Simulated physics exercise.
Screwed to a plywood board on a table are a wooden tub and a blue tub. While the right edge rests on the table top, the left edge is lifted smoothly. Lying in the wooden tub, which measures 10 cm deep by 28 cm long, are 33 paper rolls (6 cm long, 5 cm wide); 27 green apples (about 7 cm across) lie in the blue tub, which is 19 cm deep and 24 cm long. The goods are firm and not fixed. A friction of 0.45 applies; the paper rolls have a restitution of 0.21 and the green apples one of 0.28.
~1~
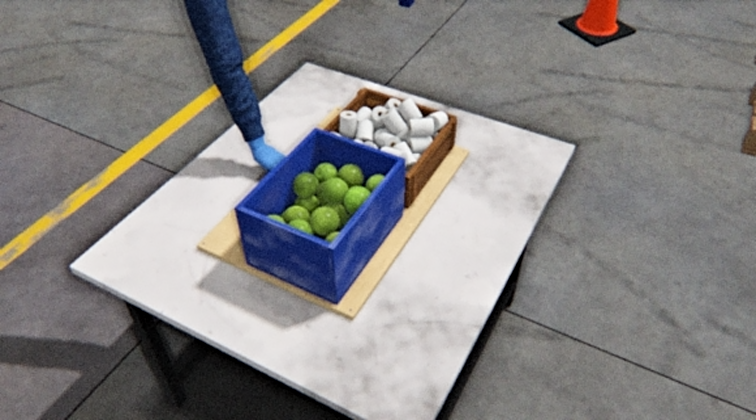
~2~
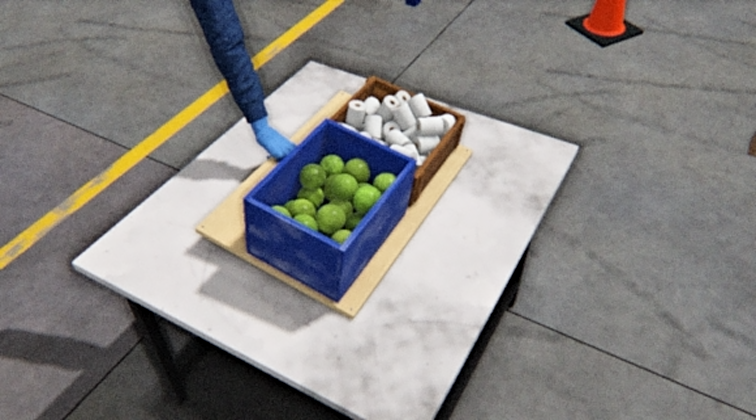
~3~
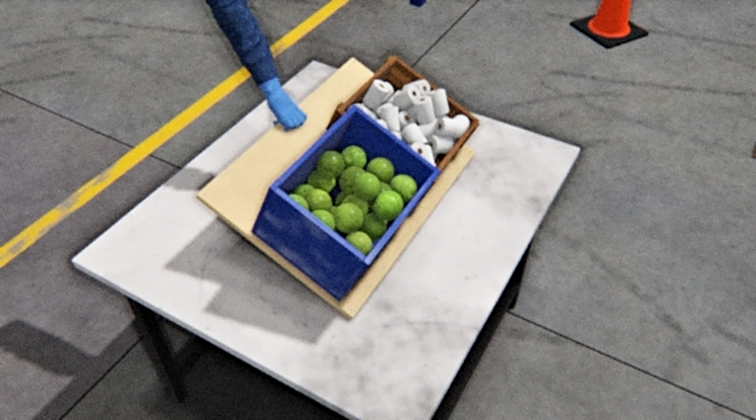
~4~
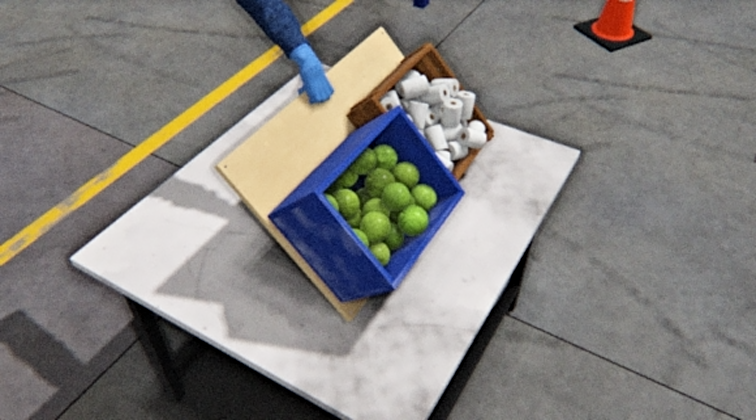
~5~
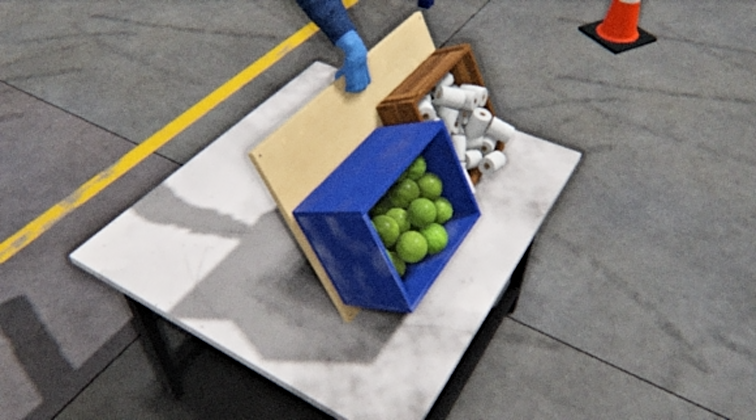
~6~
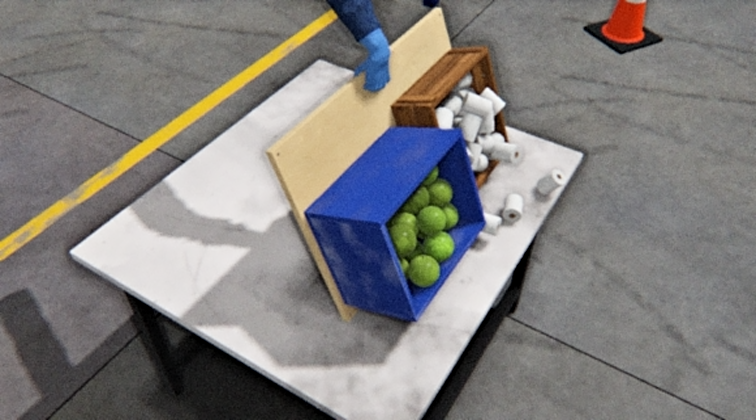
A board holding a blue tub of green apples and a wooden tub of white rolls was tilted up steeply to the right by a blue-gloved hand, and a few rolls tumbled onto the table.
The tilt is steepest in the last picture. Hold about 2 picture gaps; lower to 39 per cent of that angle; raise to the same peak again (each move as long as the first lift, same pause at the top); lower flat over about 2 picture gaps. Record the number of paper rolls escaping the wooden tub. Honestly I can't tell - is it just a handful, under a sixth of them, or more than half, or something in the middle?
I'd put it at something in the middle, a sixth to a half.
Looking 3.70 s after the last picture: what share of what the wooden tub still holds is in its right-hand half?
I'd say near 70 out of a hundred.
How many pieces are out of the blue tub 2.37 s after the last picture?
Blue tub: About 0.
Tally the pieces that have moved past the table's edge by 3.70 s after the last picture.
Around 6, roughly.
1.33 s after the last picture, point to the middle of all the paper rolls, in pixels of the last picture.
Around (436, 152) in pixels.
Then, 0.59 s after the last picture, tilt 60°; wooden tub 23 in, 10 out and blue tub 27 in, 0 out.
Then, 1.33 s after the last picture, tilt 27°; wooden tub 22 in, 11 out and blue tub 27 in, 0 out.
Then, 2.37 s after the last picture, tilt 69°; wooden tub 22 in, 11 out and blue tub 27 in, 0 out.
When it is over (3.70 s after the last picture), wooden tub 22 in, 11 out and blue tub 27 in, 0 out. Asked share, 11 of 33, 33 per cent.
